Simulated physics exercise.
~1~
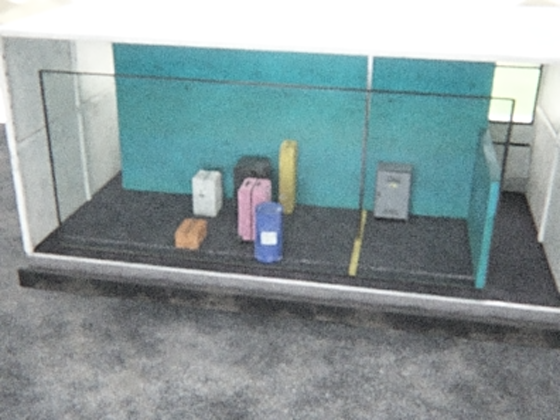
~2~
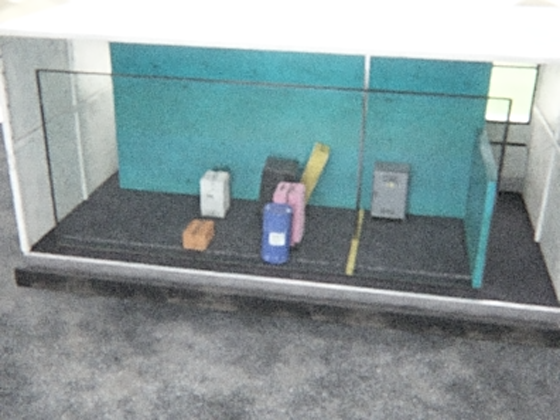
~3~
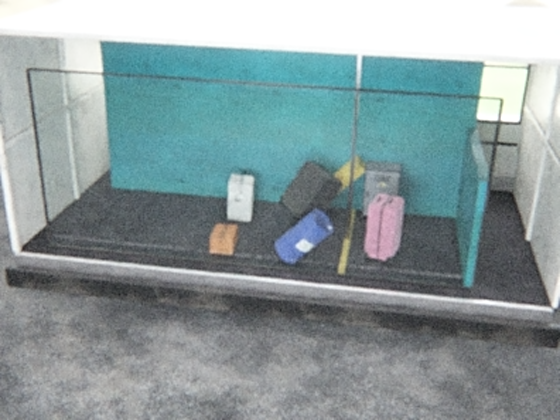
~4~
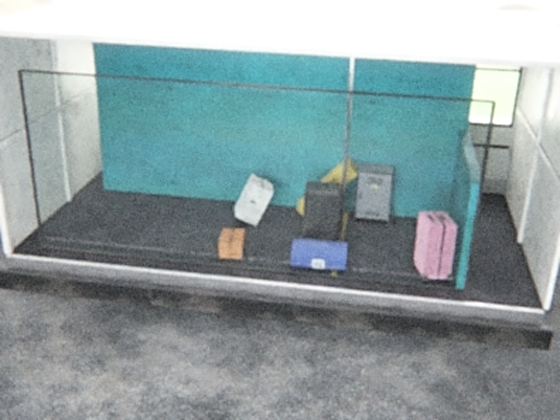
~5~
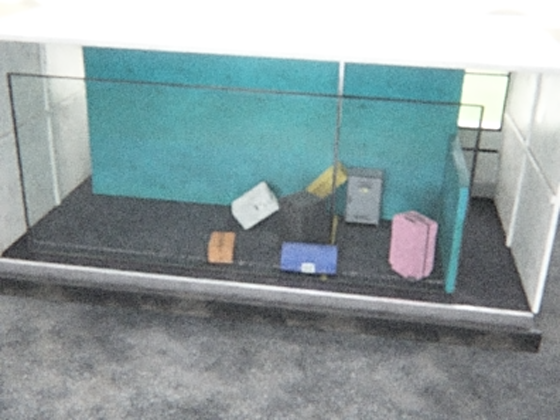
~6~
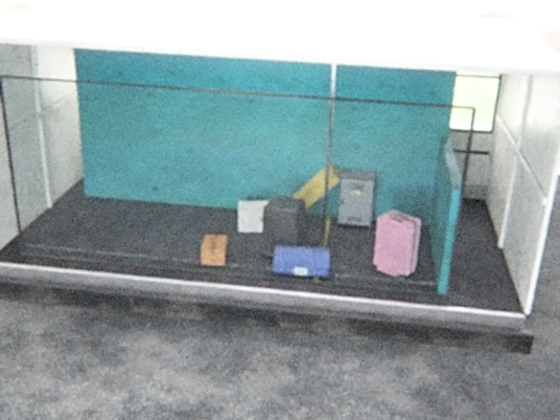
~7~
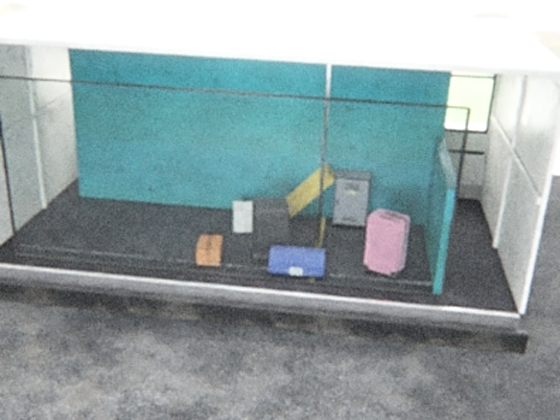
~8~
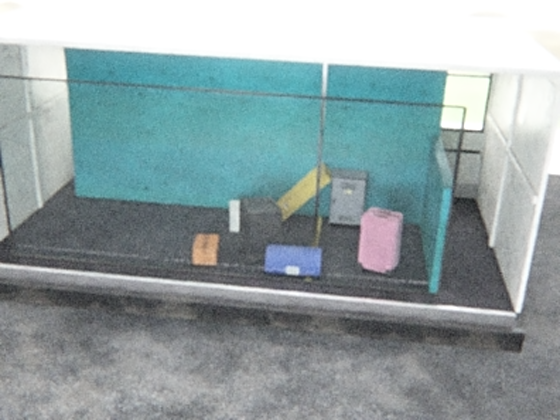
The clip opens on a bay with a teal back wall, where a pink case, black case, white pack, orange carton, blue drum and yellow tall box stand left of a yellow floor line, with a grey locker beyond it. The loose items shift right as the yellow box and black case begin to lean. The pink case rolls across the line while the blue drum tips onto its side and the white pack tilts. The black case then drifts back left and the white pack goes over. Finally, only the pink case rests past the line, still upright.
